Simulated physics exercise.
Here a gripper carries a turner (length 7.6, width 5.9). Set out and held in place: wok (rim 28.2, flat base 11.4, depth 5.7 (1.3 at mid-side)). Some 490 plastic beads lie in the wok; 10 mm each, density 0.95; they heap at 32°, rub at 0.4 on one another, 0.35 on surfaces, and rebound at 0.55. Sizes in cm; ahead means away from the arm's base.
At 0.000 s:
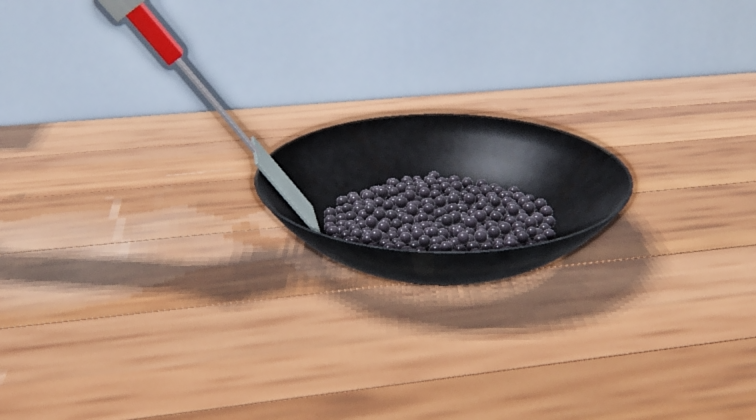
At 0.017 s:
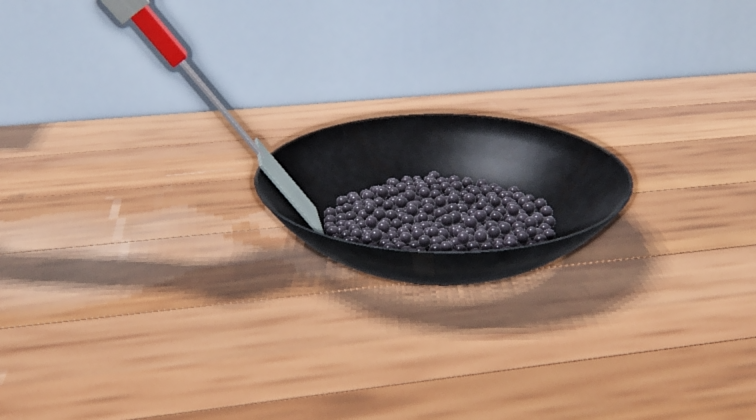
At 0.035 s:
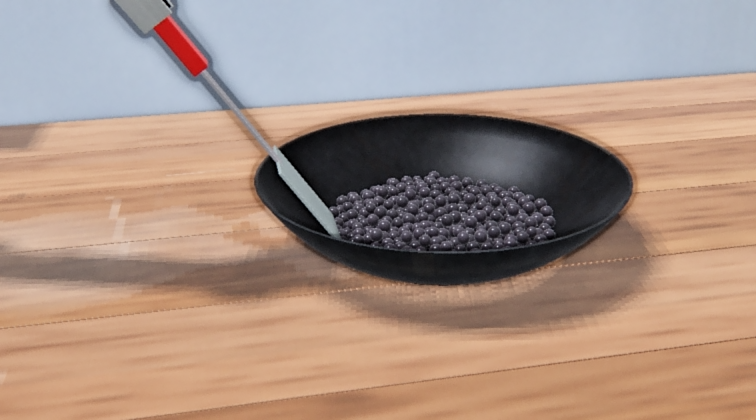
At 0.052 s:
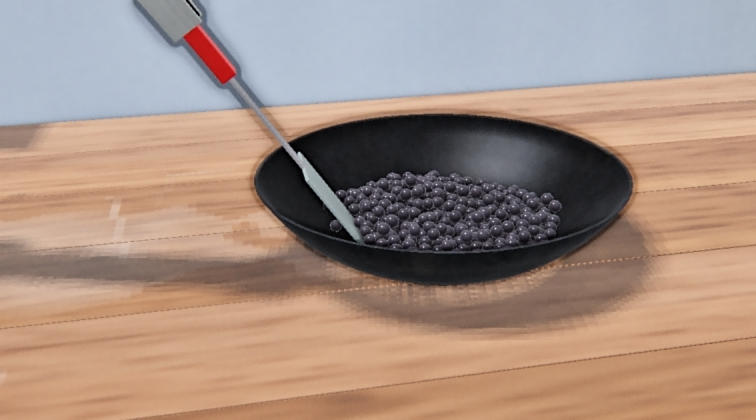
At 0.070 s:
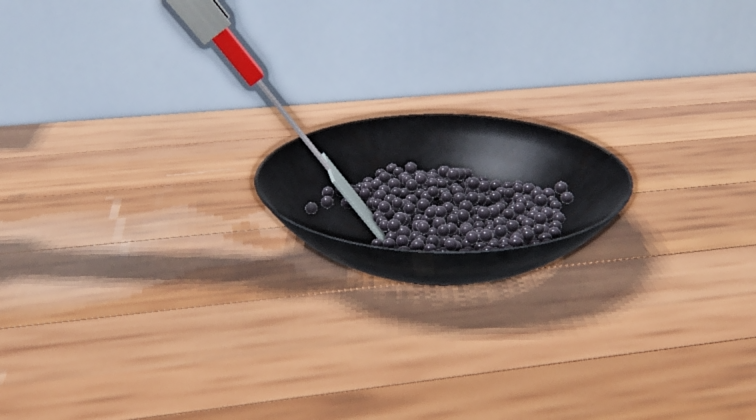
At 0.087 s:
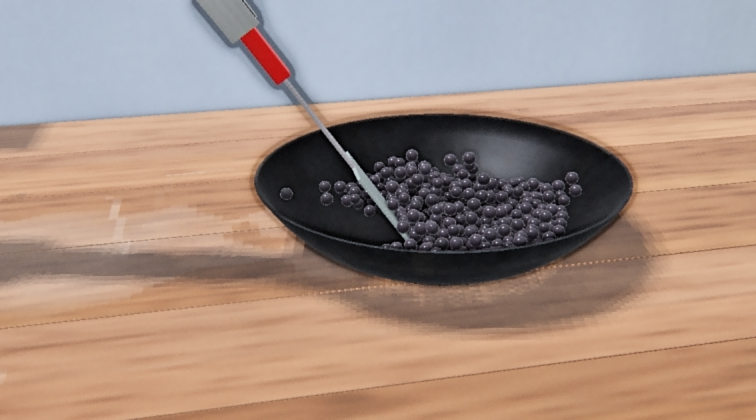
A turner with a red band on its handle moved right through the small dark beads heaped in a black wok, pushing them along and scattering a few up the left side behind it.
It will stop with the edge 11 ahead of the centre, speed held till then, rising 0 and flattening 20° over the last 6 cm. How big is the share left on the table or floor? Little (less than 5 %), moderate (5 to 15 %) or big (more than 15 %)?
On the table or floor the share is big, more than 15 %.
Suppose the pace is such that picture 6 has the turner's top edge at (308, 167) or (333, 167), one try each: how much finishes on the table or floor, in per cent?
Some 10 and 15 per cent.
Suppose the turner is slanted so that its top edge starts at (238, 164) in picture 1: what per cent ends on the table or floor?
About 20 per cent.
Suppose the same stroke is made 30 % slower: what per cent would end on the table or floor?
It would be near 15 per cent.
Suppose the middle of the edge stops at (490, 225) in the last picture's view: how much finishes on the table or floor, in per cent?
About 0 per cent.
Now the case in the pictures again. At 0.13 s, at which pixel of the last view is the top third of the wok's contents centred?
At about (464, 201).
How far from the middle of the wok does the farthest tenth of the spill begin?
About 45 cm.
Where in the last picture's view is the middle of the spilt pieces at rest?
At about (742, 209).
After 0.13 s, sloping 56°, highest piece 8 above the table; 487 in the wok.
After 0.17 s, sloping 51°, highest piece 9 above the table; 485 in the wok, 2 on the blade or in flight.
After 0.39 s, sloping 36°, highest piece 7 above the table; 372 in the wok, 74 on the table or floor, 41 on the blade or in flight.
After 1.44 s, sloping 36°, highest piece 4 above the table; 372 in the wok, 115 on the table or floor.
In the end, 372 in the wok, 115 on the table or floor. That is 24 % on the table or floor.
